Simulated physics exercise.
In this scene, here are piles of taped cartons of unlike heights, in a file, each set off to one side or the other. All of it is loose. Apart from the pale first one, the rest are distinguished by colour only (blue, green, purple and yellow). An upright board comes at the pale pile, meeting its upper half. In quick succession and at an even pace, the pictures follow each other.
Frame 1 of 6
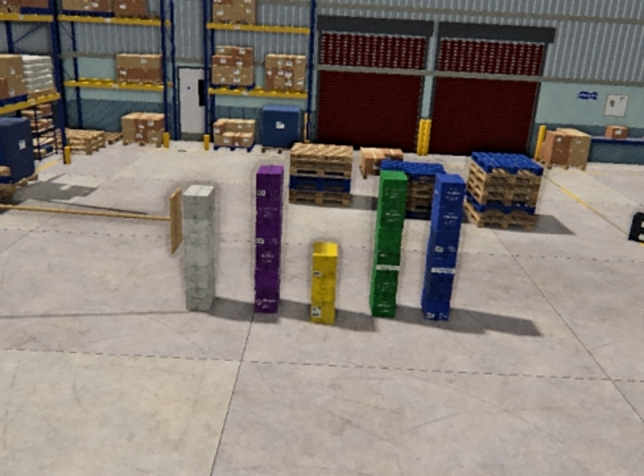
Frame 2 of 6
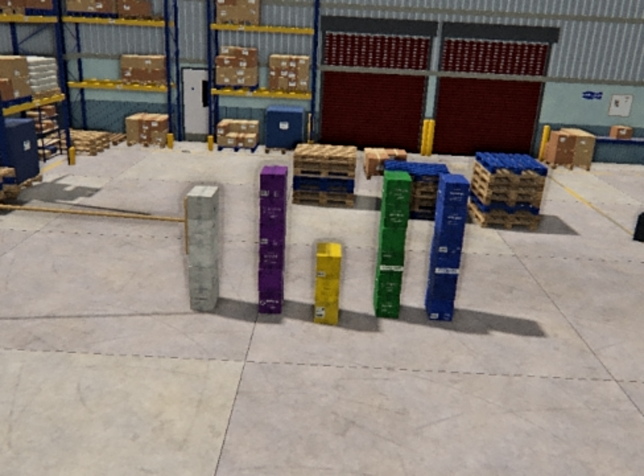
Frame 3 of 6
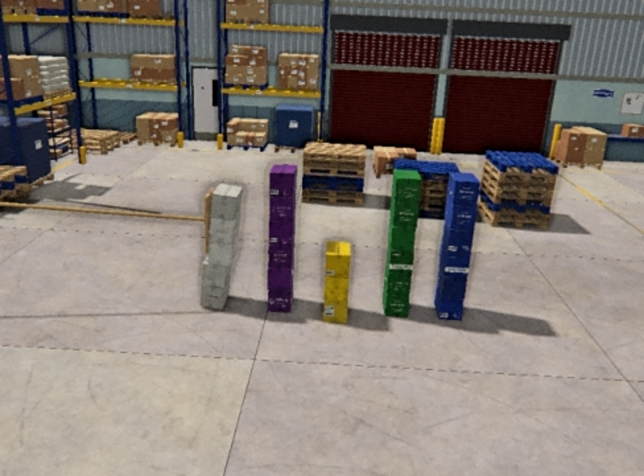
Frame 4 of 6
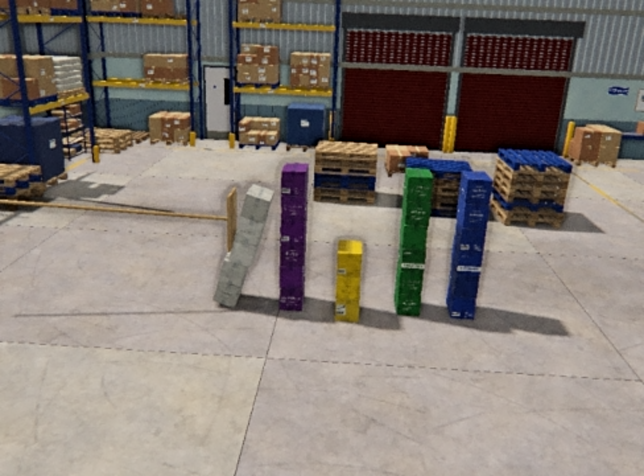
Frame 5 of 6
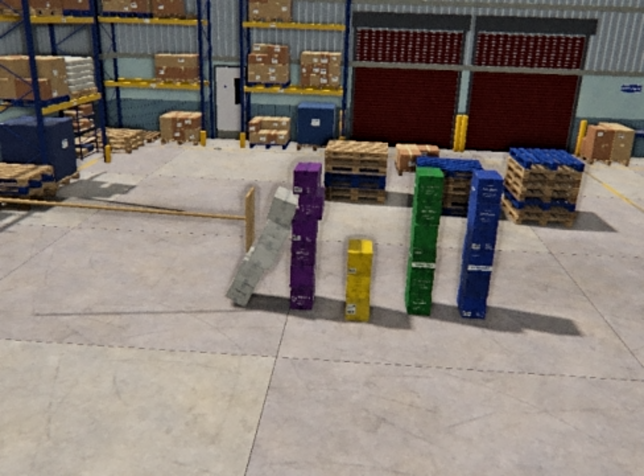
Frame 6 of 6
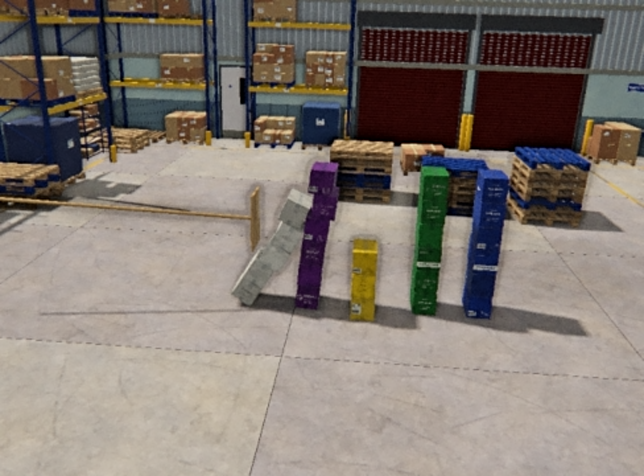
In a warehouse, five separate stacks of taped cartons stand in a row as an upright board meets the upper part of the pale stack on the left. The board pushes rightward, the pale stack leans over against the purple one, and the purple stack's upper cartons shift slightly right.
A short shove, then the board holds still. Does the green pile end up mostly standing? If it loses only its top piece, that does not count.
It gives way.
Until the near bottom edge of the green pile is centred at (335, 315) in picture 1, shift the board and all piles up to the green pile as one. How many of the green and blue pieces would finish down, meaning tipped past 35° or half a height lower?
I'd count green at 6 and blue at 5.
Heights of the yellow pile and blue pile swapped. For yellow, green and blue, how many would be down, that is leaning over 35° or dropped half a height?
Once things settle, you'd count yellow 6, green 5, blue 2 down.
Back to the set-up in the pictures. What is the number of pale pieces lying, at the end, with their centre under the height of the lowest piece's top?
The answer is 2.
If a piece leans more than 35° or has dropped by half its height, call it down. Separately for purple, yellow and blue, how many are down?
Taking each in turn, purple gives 6, yellow gives 3, blue gives 6.
Soon after the last picture, 5 of the pale pile down; none of the 6 green cartons down (6 of 21 in all colours); top green carton leaning barely; top purple carton leaning well over, about its own height lower.
A little later, 5 of the pale pile down; 6 of the 6 green cartons down (21 of 21 in all colours); top green carton leaning well over, some two heights lower; top yellow carton leaning well over, about its own height lower.
At rest, 5 of the pale pile down; 6 of the 6 green cartons down (21 of 21 in all colours); top green carton upside down; top purple carton on its side. As the last picture would show them, middles, top green carton near (628, 299), top purple carton near (542, 264).
